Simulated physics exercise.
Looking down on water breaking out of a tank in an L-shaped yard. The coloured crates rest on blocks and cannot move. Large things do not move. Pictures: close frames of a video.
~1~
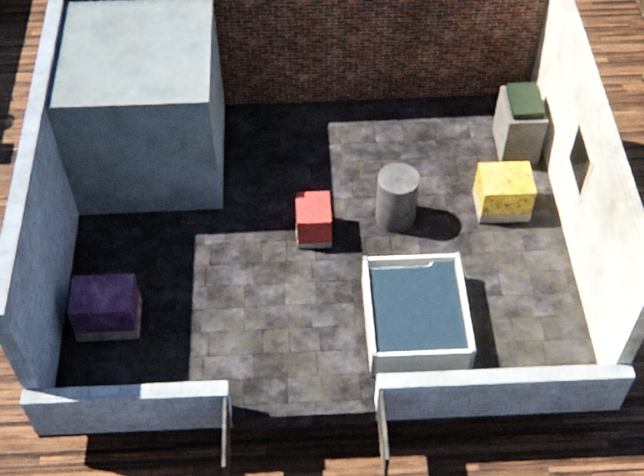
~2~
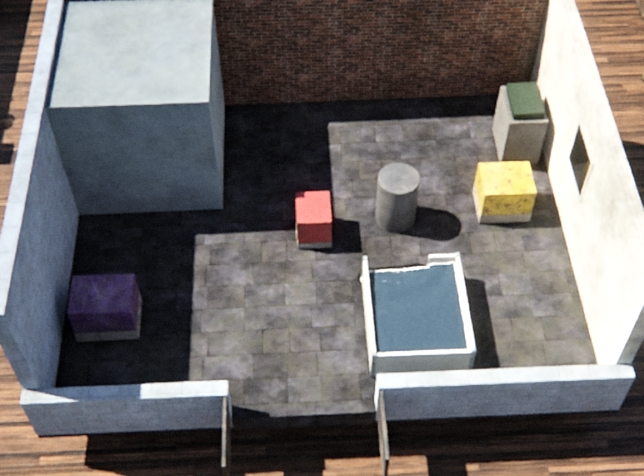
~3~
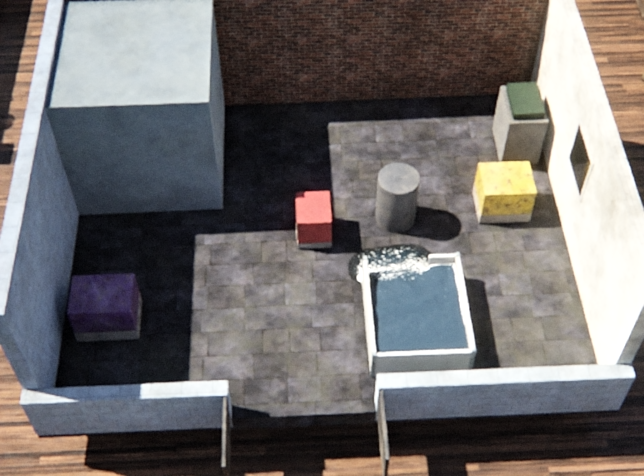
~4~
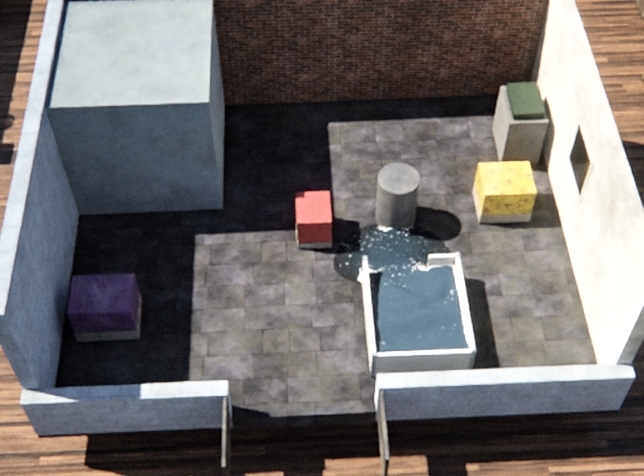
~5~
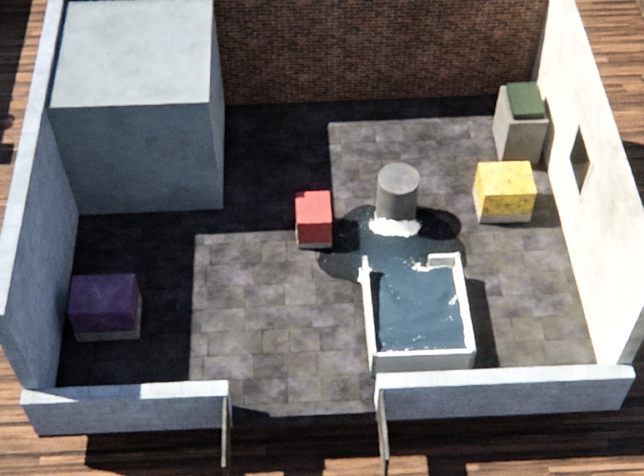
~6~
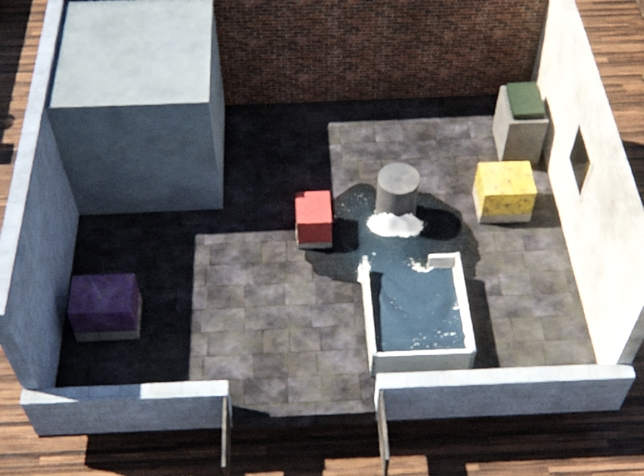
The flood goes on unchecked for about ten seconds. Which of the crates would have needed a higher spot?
Red crate: A wet one; yellow crate: A dry one; purple crate: A dry one.
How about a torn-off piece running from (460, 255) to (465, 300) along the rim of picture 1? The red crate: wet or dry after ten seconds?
Result - red crate: Untouched.
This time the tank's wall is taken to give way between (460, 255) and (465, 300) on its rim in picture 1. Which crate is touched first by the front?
I'd go with the yellow one.
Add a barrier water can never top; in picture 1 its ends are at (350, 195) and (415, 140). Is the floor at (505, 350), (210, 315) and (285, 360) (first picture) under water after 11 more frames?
Taking the three spots in order: Spared, spared, spared.
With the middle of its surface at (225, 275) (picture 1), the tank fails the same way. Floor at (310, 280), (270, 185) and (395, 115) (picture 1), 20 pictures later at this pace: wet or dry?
First unwetted; next drenched; last drenched.
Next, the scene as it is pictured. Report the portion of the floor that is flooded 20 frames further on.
Some 45 per cent.
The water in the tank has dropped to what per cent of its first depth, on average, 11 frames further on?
Near 42 in a hundred.
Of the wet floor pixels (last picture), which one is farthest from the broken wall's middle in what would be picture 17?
The wet edge reaches furthest near (243, 107).
A moment on, water covers 15 % of the floor; the red crate water round its plinth, the yellow crate water round its plinth, the purple crate not reached.
Next, water covers 30 % of the floor; the red crate water round its plinth, the yellow crate water round its plinth, the purple crate not reached.
Then, water covers 45 % of the floor; the red crate water round its plinth, the yellow crate water round its plinth, the purple crate water round its plinth.
Later, water covers 55 % of the floor; the red crate water round its plinth, the yellow crate water round its plinth, the purple crate water round its plinth.
In the end, water covers 85 % of the floor; the red crate was topped, the yellow crate stayed above the water, the purple crate stayed above the water.
